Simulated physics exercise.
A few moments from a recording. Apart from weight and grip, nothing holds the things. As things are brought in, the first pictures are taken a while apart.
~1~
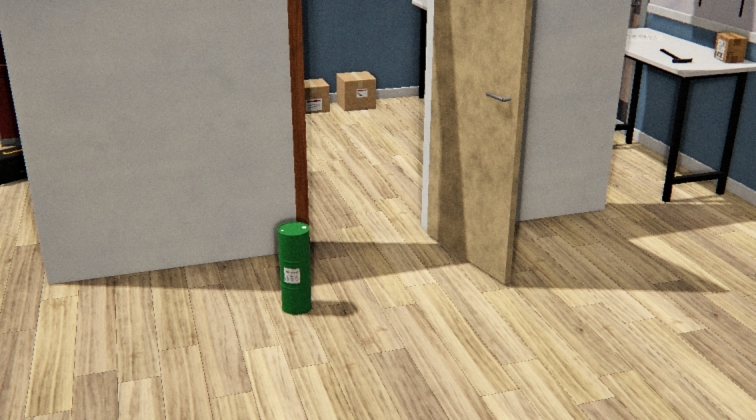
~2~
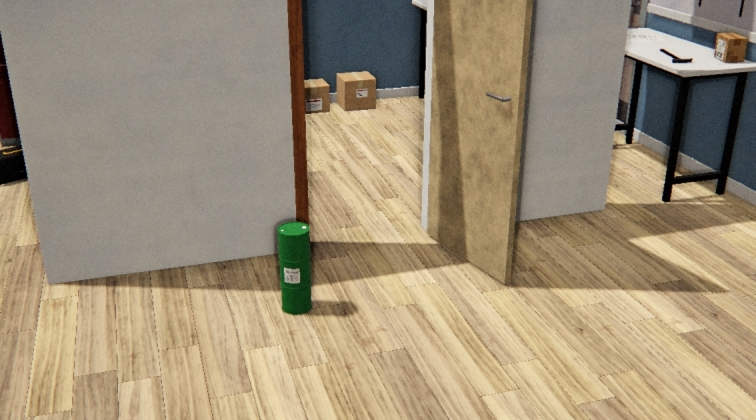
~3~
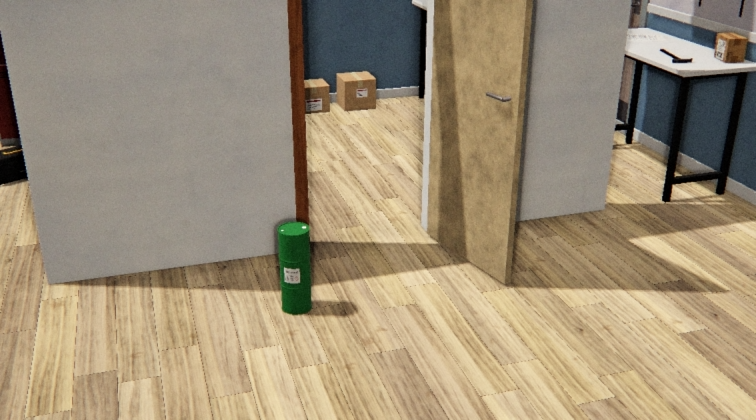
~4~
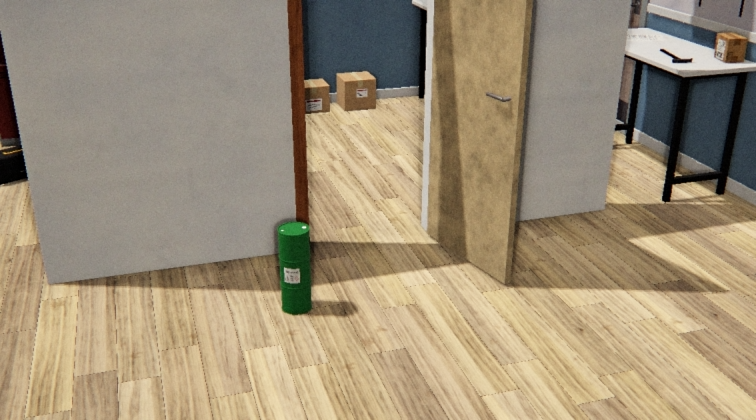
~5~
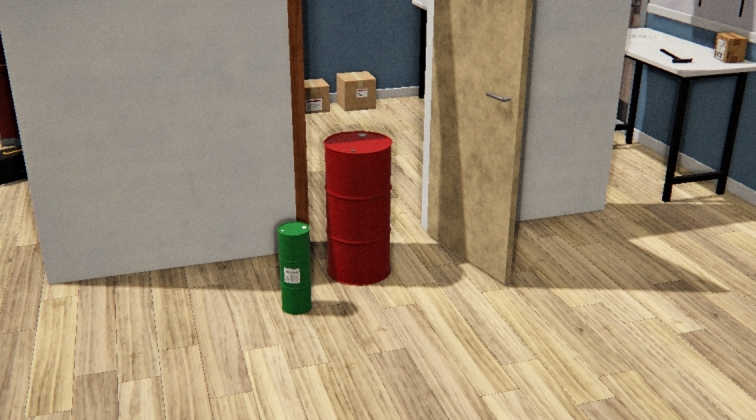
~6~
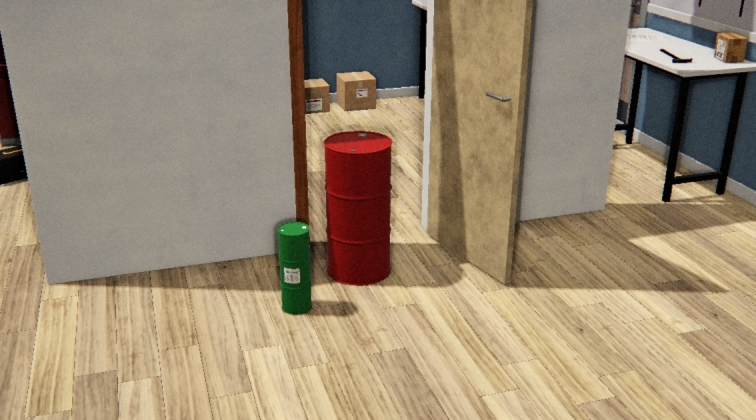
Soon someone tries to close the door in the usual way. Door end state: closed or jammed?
Jammed.
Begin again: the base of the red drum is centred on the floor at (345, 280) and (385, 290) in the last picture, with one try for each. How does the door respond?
On the first go it doesn't make it all the way, and on the second it doesn't make it all the way.
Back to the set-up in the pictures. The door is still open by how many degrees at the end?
I'd say it stays open by roughly 45 degrees.
Then, 0.70 s on from there, open by 91°.
Then, 1.10 s on from there, open by 74°.
Then, 1.60 s on from there, open by 51°.
In the end, open by 47°; both unmoved. At the end, from the last picture's camera, red drum near (356, 208).
